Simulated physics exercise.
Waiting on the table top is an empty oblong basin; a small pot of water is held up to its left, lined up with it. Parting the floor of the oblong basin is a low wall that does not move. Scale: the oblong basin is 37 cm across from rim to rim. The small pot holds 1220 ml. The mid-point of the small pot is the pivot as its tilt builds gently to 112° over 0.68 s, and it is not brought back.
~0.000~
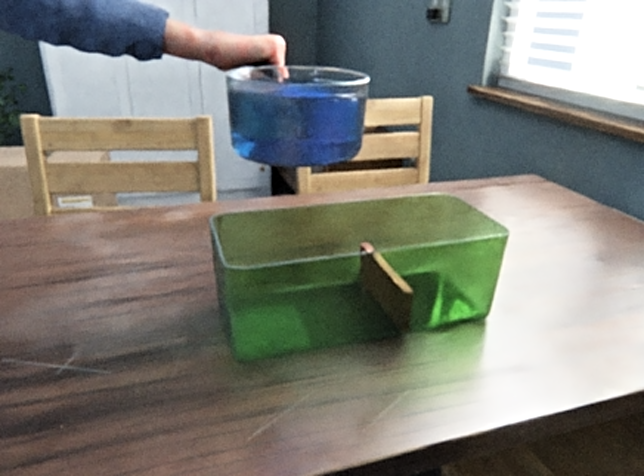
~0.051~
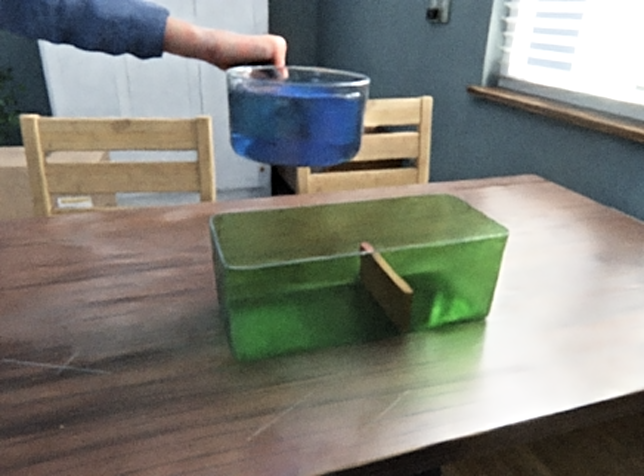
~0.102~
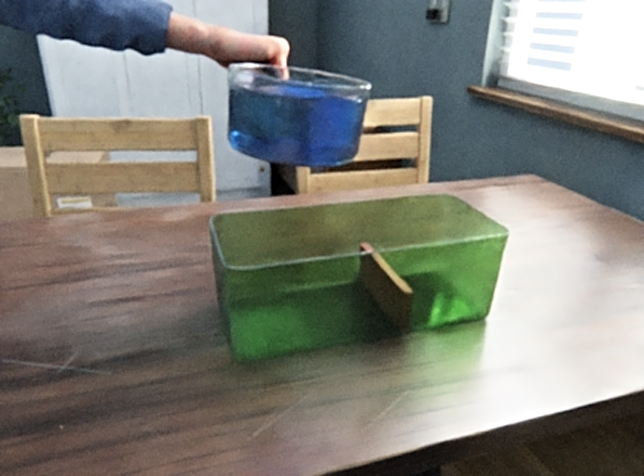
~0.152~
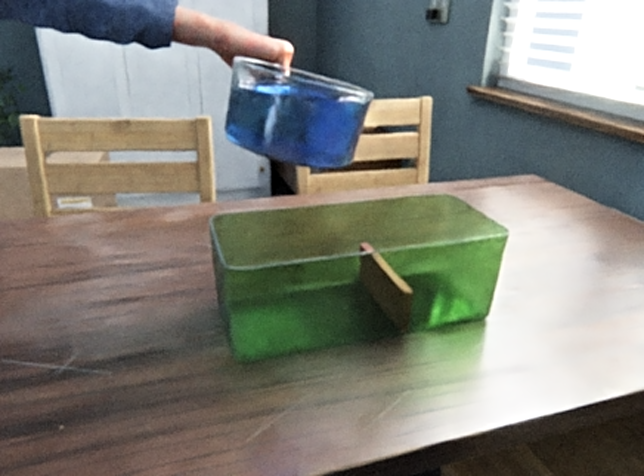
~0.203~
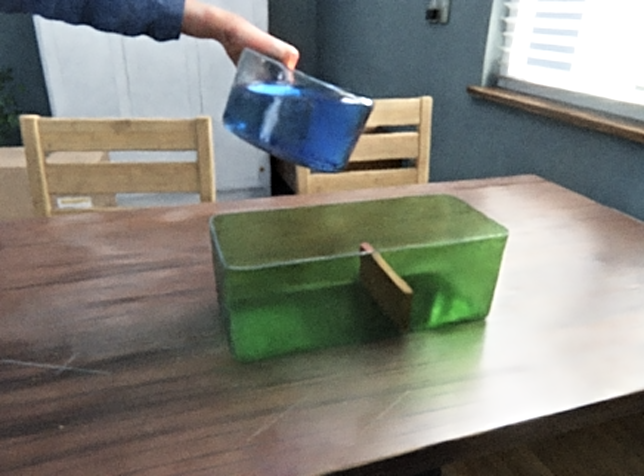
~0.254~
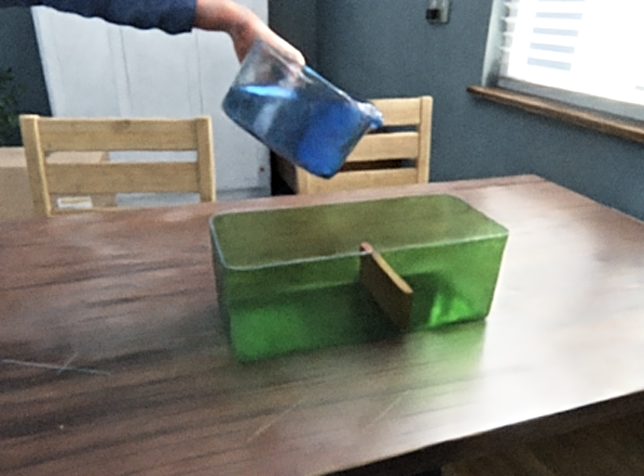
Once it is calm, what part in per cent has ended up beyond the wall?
About 49 per cent ends up there.
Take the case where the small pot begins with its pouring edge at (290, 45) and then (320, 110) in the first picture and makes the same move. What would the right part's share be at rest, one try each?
Around 10 per cent first, around 10 per cent next.
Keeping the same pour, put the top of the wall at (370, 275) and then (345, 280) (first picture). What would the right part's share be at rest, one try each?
The first gives near 65 per cent and the second near 85 per cent.
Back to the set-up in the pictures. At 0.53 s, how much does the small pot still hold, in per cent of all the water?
Near 24 in a hundred.
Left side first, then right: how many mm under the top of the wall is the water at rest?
Looks like roughly 44 mm on the left and roughly 32 mm on the right.
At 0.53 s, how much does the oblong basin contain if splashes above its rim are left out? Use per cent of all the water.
About 36 per cent.
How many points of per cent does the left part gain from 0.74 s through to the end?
Change: Approx. 14 %.
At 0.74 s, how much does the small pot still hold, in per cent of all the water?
Remaining share: Approx. 4 %.
After 0.53 s the tilt is 99° and 25 per cent is still to pour, 3 is left of the wall and 33 right of it.
After 0.74 s the tilt is 112° and 4 per cent is still to pour, 35 is left of the wall and 52 right of it.
After 0.95 s the tilt is 112° and 0 per cent is still to pour, 47 is left of the wall and 50 right of it.
After 1.18 s the tilt is 112° and 0 per cent is still to pour, 50 is left of the wall and 49 right of it.
In the end 50 per cent lies left of the wall, 49 right of it and 2 outside.
